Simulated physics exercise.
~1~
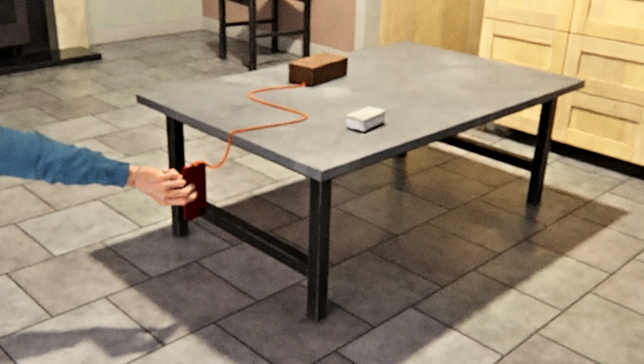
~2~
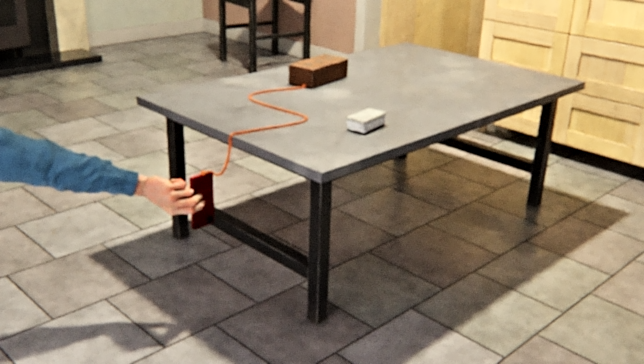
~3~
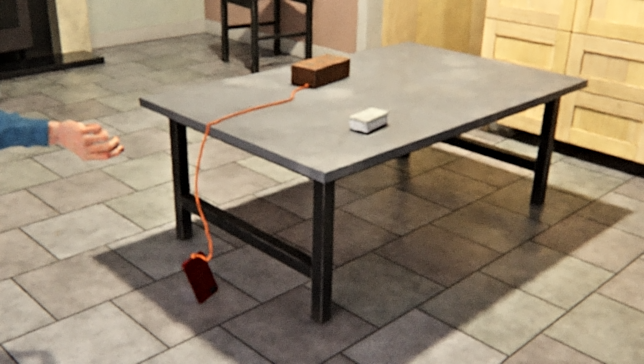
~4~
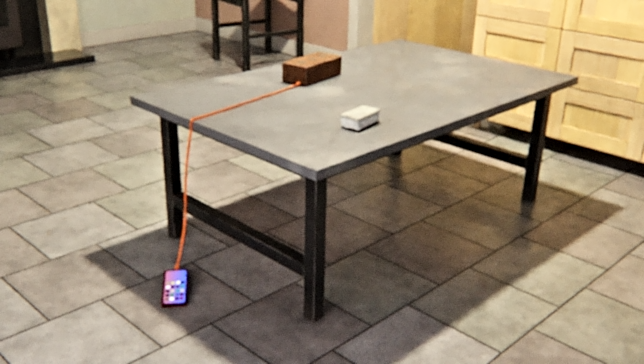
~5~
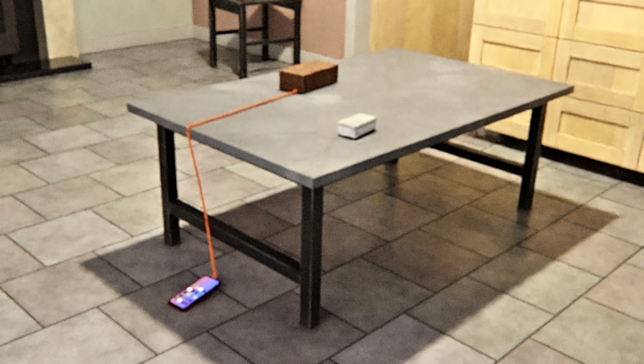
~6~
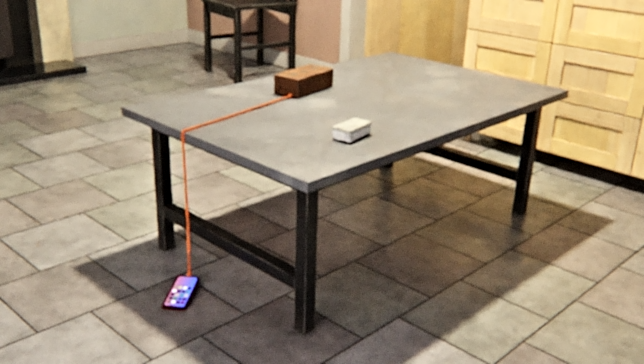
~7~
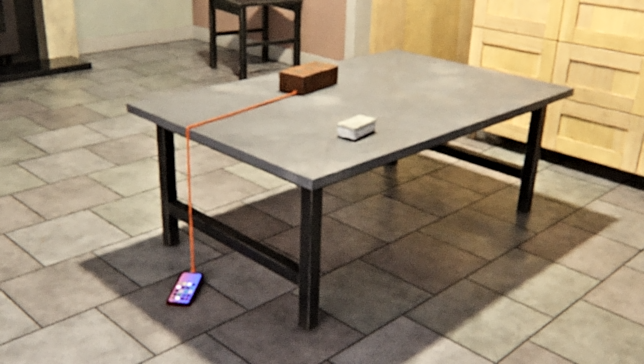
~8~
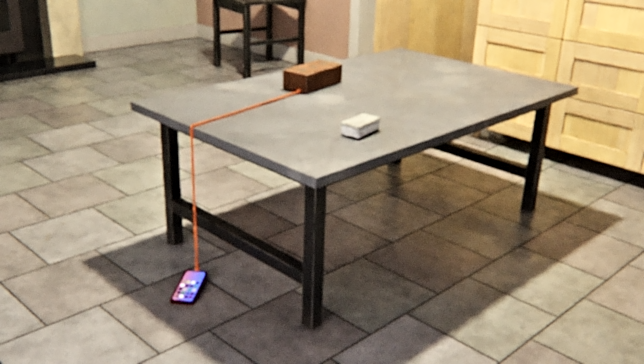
A hand releasing a red phone tied by an orange string to a brick on a table, the phone dropping to the floor.
